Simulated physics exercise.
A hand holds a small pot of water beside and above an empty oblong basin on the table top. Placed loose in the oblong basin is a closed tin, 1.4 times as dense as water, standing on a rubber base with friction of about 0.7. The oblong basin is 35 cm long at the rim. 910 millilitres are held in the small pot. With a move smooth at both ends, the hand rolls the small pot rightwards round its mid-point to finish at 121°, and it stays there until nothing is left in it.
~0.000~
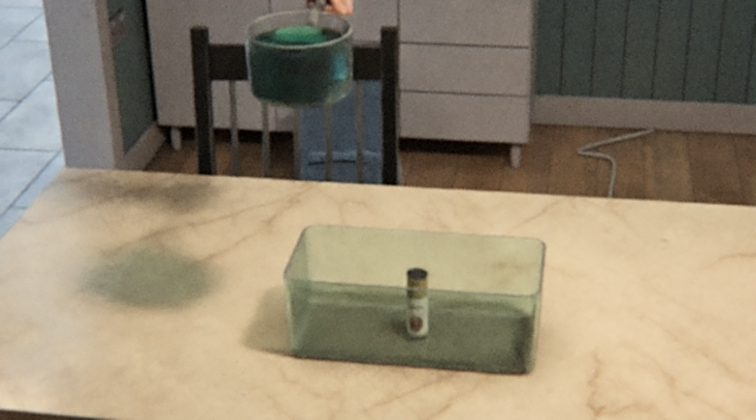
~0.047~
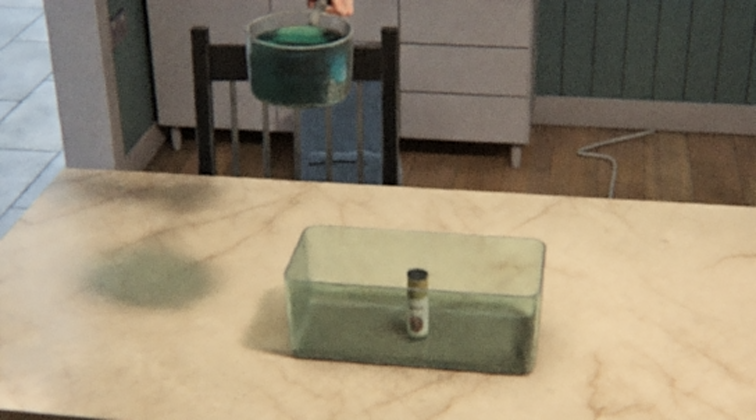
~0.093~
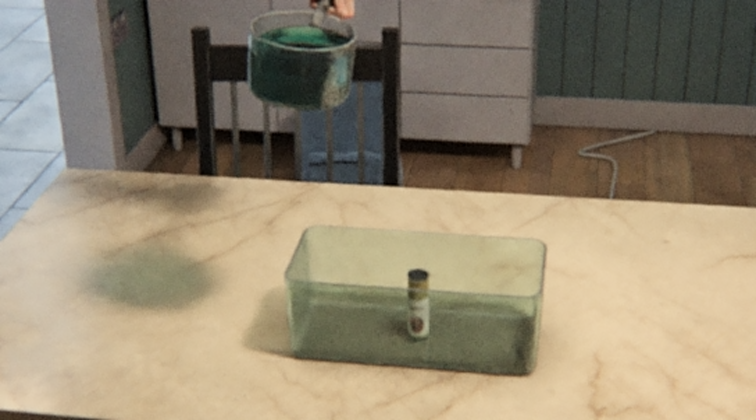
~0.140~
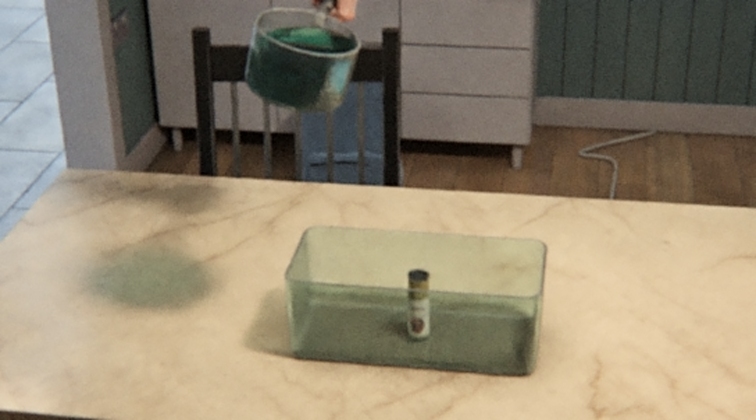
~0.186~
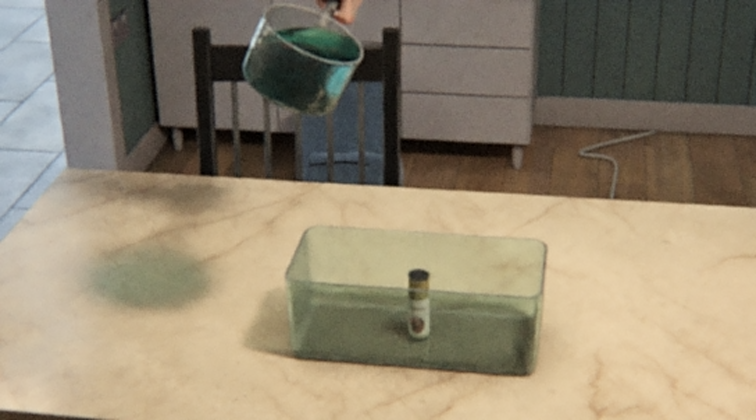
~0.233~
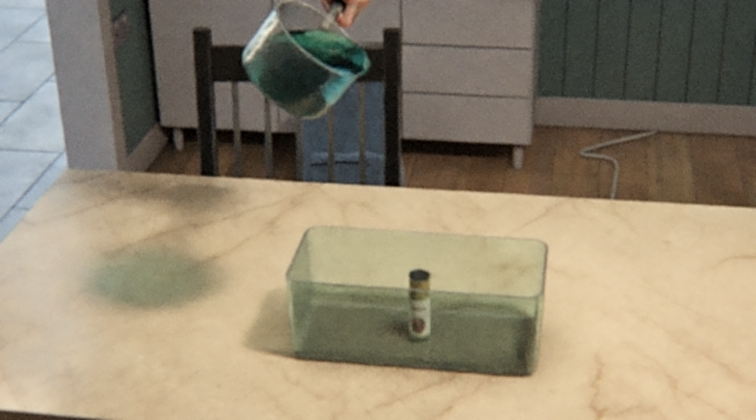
Above a marble-patterned table, a hand gradually tilting a small clear pot of green water rightwards near a basin holding a tin.
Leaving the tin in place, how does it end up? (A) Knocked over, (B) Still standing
Answer: A.
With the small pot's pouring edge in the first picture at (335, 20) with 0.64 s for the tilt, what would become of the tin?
Then it tips over.
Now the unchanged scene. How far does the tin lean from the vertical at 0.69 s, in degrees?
I'd say it is close to 0 degrees off upright.
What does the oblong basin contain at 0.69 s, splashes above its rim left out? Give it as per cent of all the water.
I reckon close to 82 per cent.
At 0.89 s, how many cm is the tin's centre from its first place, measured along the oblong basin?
It has moved some 5 cm.
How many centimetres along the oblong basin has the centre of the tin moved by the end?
All told, the tin's centre has moved close to 9.0 cm.
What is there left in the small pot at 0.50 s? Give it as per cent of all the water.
Close to 22 percent of the liquid remains at that time.
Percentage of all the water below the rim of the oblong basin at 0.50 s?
About 8 per cent.
Then, 0.50 s in, the tilt is 111° and 23 per cent is still to pour; the tin stands where it began.
Then, 0.69 s in, the tilt is 121° and 2 per cent is still to pour; the tin stands where it began.
Then, 0.89 s in, the tilt is 121° and 0 per cent is still to pour; the tin leans 28°.
Then, 1.11 s in, the tilt is 121° and 0 per cent is still to pour; the tin lies on its side.
Finally, the tin lies on its side.
